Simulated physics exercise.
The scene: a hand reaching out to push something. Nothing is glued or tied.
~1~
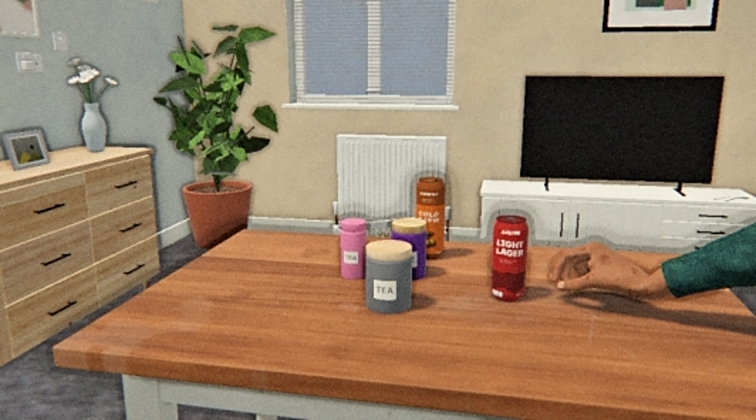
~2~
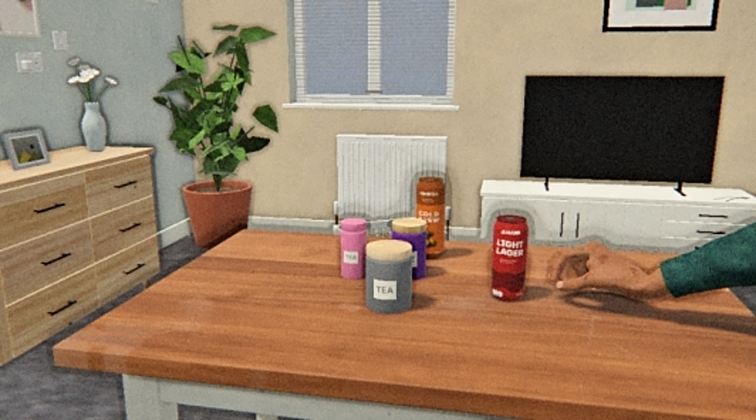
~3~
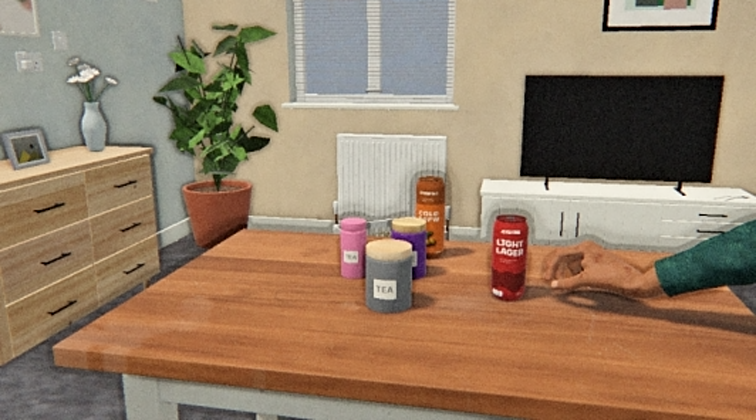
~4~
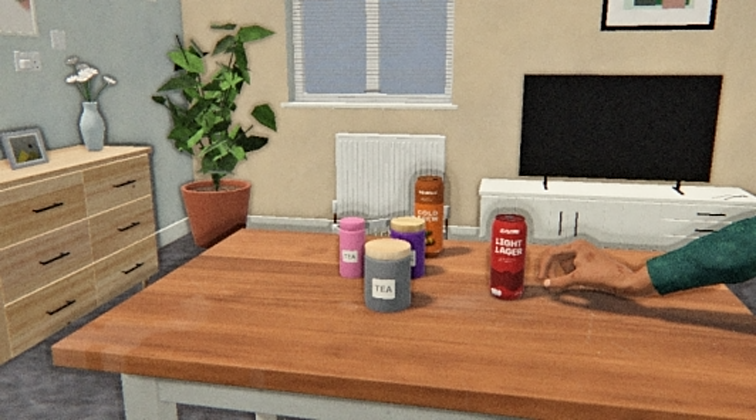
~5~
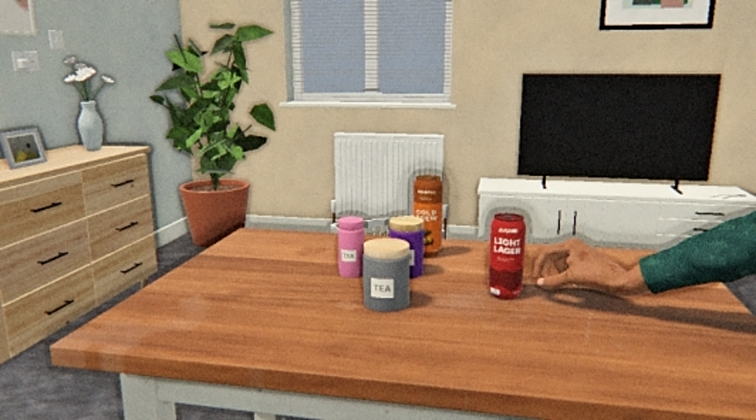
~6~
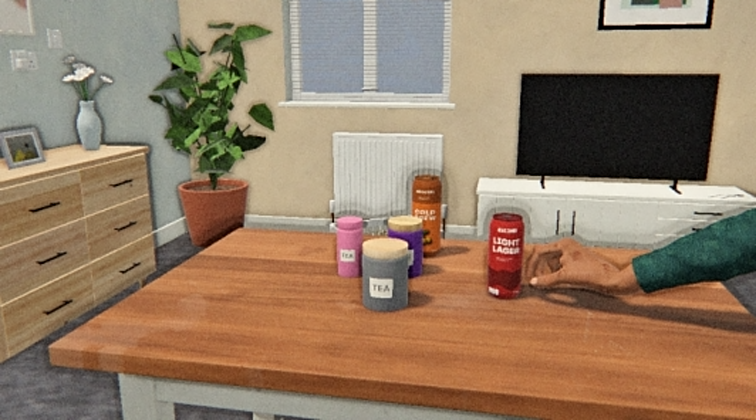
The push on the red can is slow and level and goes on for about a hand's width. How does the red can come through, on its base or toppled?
The red can is still upright.
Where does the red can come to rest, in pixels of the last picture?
Near (434, 252).
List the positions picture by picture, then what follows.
In the first frame, red can (509, 259).
In the second frame, red can (509, 259).
In the third frame, red can (509, 258).
In the fourth frame, red can (508, 257).
In the fifth frame, red can (507, 257).
In the sixth frame, red can (506, 257).
Then, 0.40 s on from there, red can shifted a little near (495, 255).
Then, 0.90 s on from there, red can shifted about its own width near (473, 254).
Then, 1.40 s on from there, red can shifted about its own width near (452, 253).
Then, 1.80 s on from there, red can shifted well along near (436, 252).
In the end, moved from the start, red can. At the end, from the last picture's camera, red can near (434, 252).
